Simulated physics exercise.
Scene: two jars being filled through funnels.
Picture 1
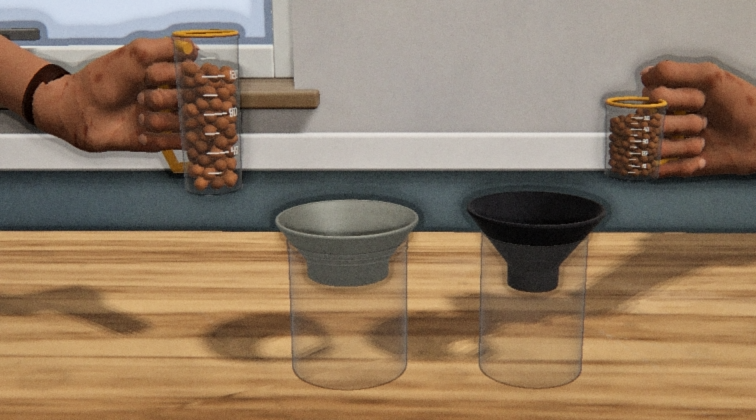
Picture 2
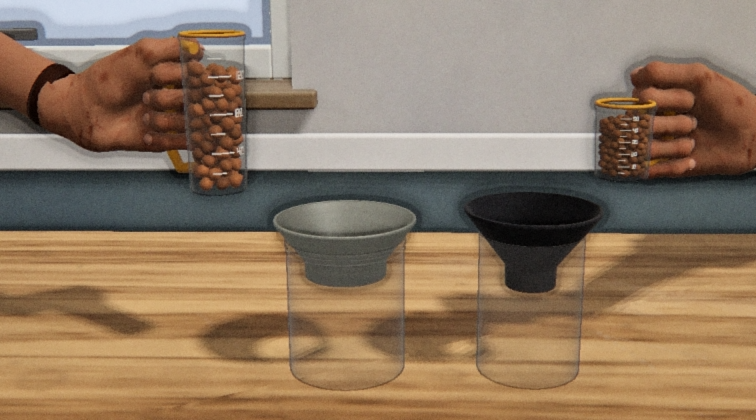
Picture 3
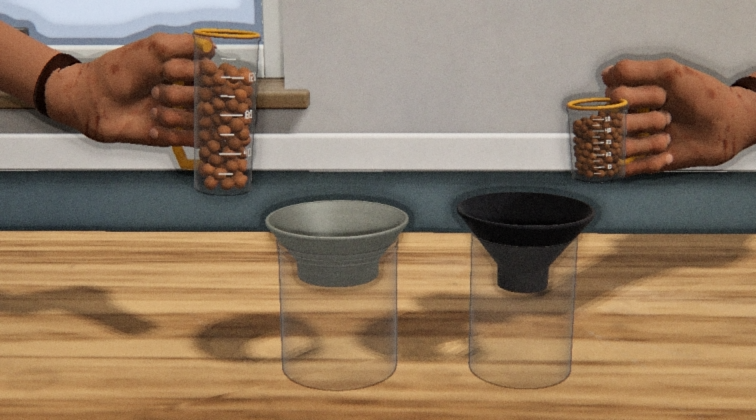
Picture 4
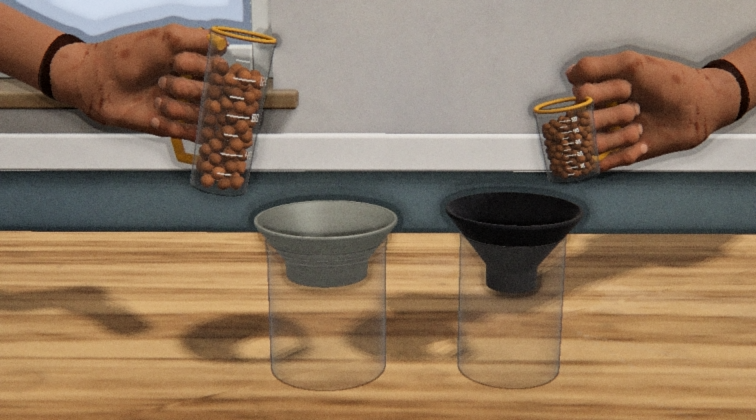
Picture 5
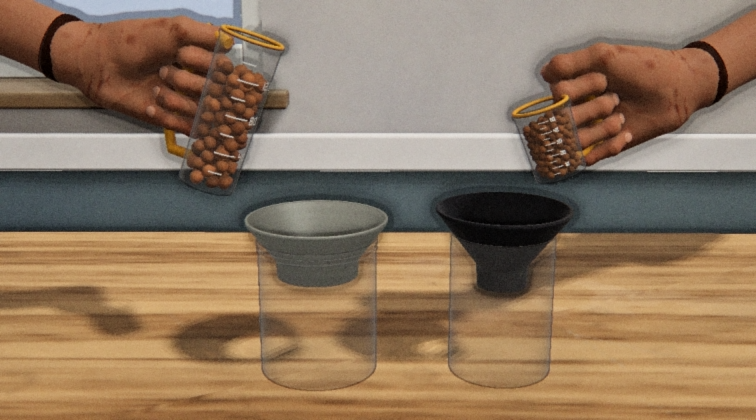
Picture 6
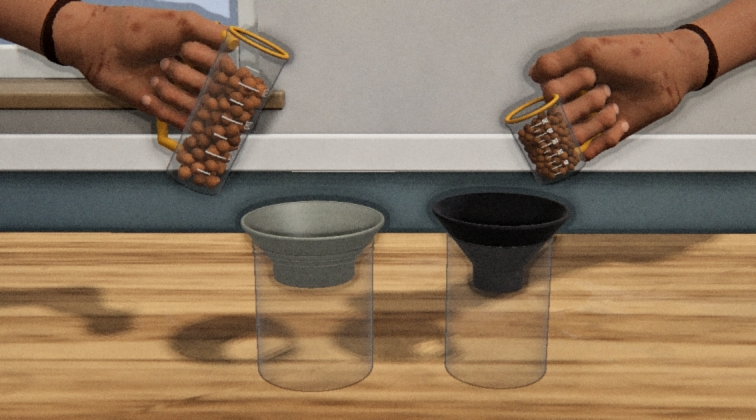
On a wooden counter, two clear jars stand with a gray funnel and a black funnel in their tops, while two hands hold clear cups of small brown balls upright above. The hands move inward, the view shifting slightly, and gradually tilt both cups toward each other, the balls still inside.
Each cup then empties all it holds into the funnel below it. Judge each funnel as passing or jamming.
As I see it, left: Unobstructed, right: Unobstructed.
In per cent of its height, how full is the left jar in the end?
About 20 %.
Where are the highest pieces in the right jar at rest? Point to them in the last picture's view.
At about (524, 352).
Then, 0.63 s on from there, left, the whole lot still in the cup; right, the whole lot still in the cup.
Then, 1.18 s on from there, left, all but a few still in the cup, only a few in or over the funnel; right, near two thirds still in the cup, near a quarter in or over the funnel, a little down in the jar.
Then, 1.66 s on from there, left, near a quarter still in the cup, near a quarter in or over the funnel, near half down in the jar; right, only a few in or over the funnel, all but a few down in the jar.
In the end, left, the whole lot down in the jar; right, the whole lot down in the jar.
